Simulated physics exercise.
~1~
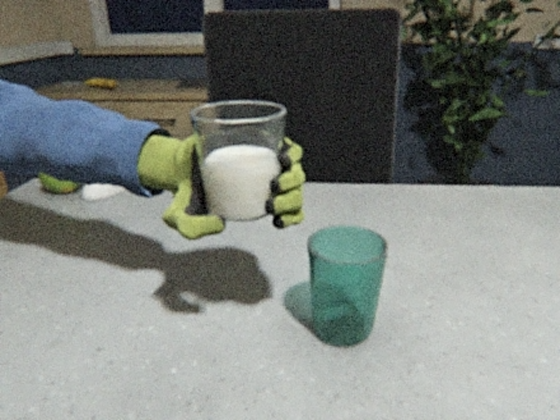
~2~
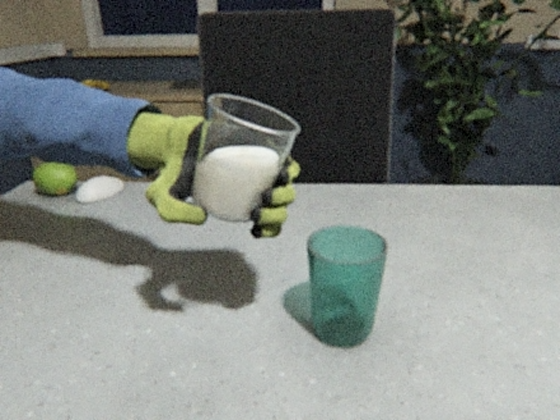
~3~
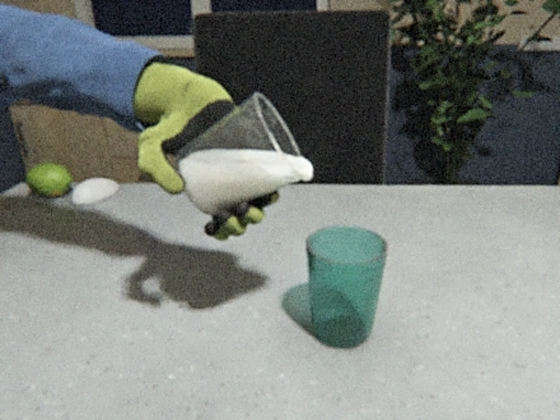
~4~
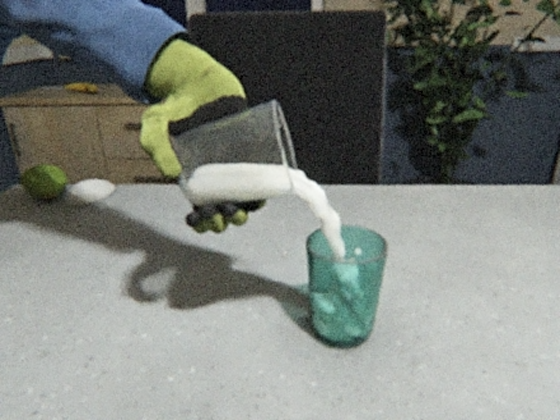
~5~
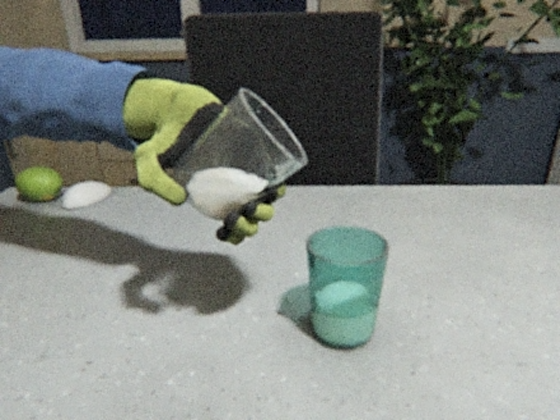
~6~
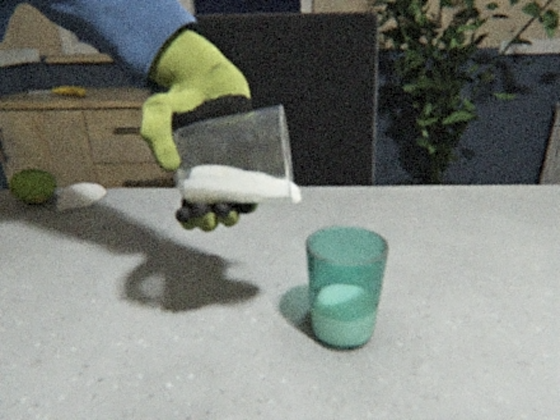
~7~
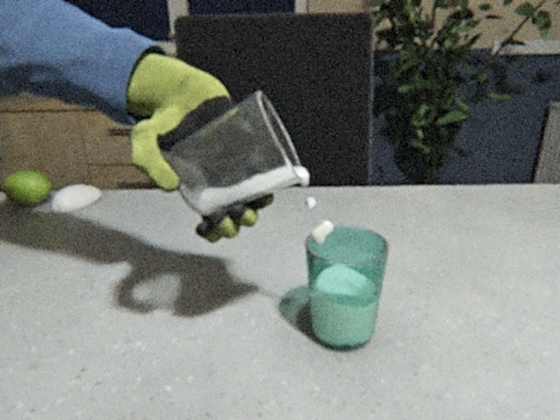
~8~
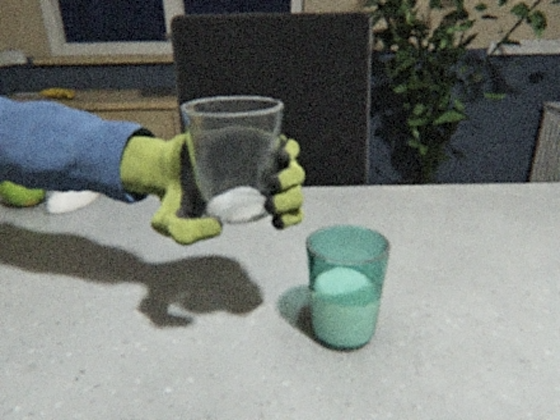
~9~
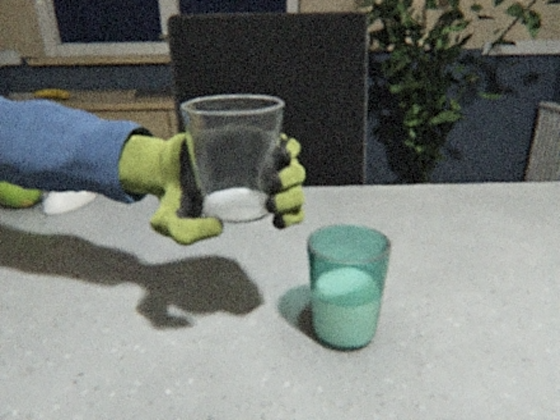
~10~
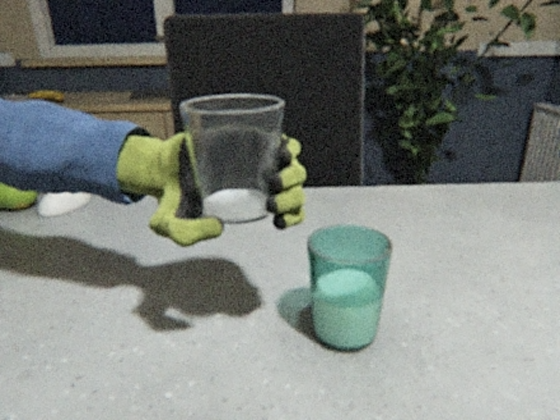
A gloved hand tips milk from a clear tumbler into a teal glass, then levels it.
